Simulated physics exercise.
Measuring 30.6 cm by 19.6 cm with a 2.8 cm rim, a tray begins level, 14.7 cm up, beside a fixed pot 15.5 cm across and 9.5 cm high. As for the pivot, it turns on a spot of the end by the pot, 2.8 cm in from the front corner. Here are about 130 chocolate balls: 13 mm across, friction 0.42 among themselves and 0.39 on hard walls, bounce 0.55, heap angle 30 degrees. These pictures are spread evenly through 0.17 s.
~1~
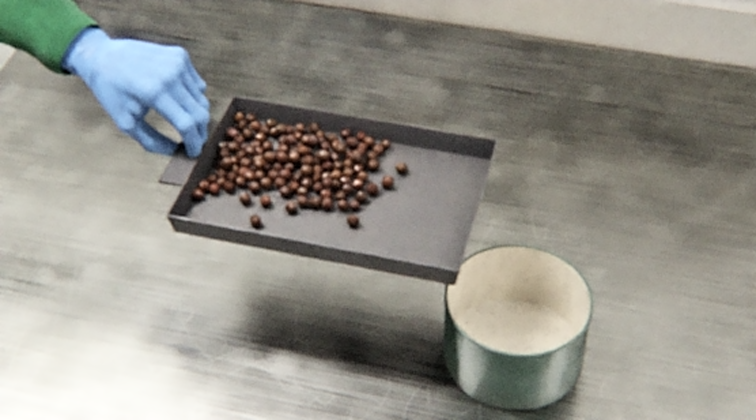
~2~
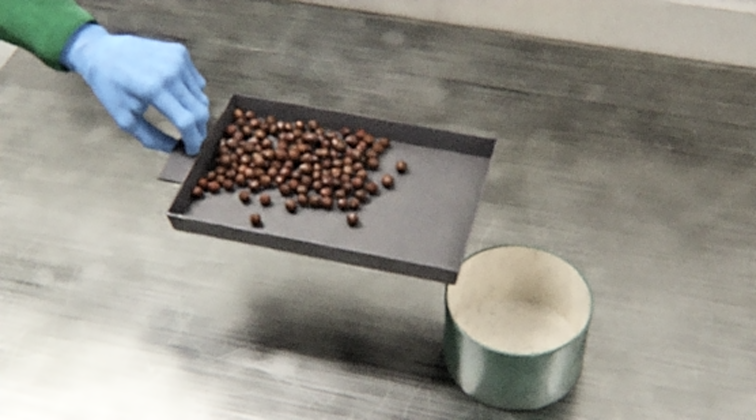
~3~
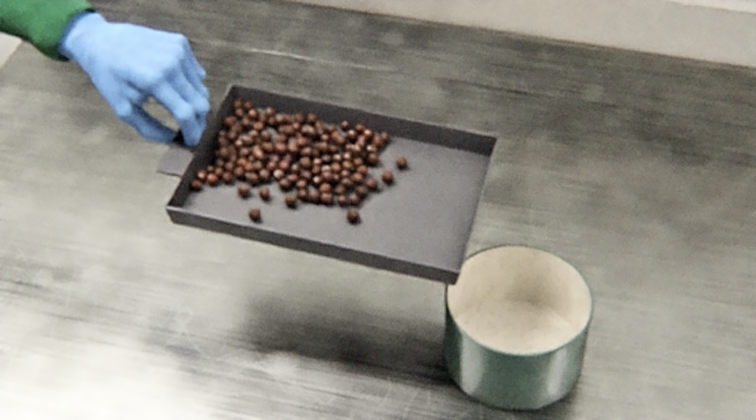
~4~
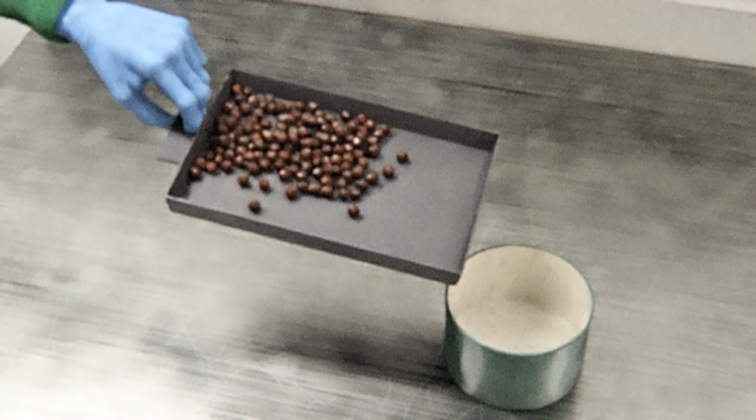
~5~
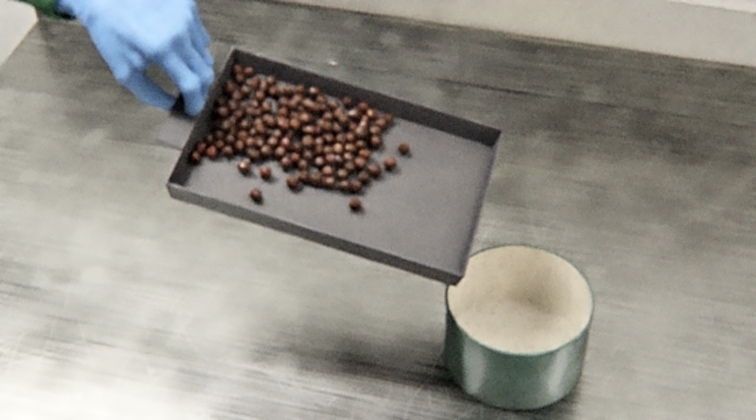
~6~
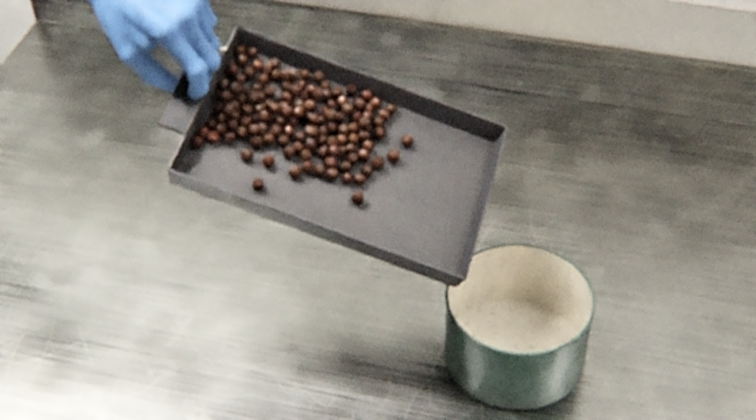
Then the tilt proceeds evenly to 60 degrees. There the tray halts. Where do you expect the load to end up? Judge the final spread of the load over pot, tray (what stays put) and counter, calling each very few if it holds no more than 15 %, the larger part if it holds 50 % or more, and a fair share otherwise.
Final spread - pot: A fair share, tray: A fair share, counter: A fair share.
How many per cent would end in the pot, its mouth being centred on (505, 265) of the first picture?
5 %.
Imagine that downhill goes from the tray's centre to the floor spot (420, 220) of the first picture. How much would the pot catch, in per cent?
Near 35 percent, give or take.
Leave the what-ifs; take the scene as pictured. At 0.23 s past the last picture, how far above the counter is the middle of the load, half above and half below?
Some 30 cm above the counter.
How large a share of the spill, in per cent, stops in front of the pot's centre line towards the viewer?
100 %.
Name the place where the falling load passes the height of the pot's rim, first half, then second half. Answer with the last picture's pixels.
Around (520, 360), then around (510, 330).
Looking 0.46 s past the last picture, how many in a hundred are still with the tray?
Something like 60 percent, roughly.
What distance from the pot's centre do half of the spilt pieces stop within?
Distance: Roughly 34 cm.
Then, 0.14 s after the last picture, tilt 42 degrees; the tray holds 100 %, the pot 0 %.
Then, 0.23 s after the last picture, tilt 56 degrees; the tray holds 100 %, the pot 0 %.
Then, 0.46 s after the last picture, tilt 60 degrees; the tray holds 60 %, the pot 5 %.
In the end, pot 30 %, tray 35 %, counter 35 %.
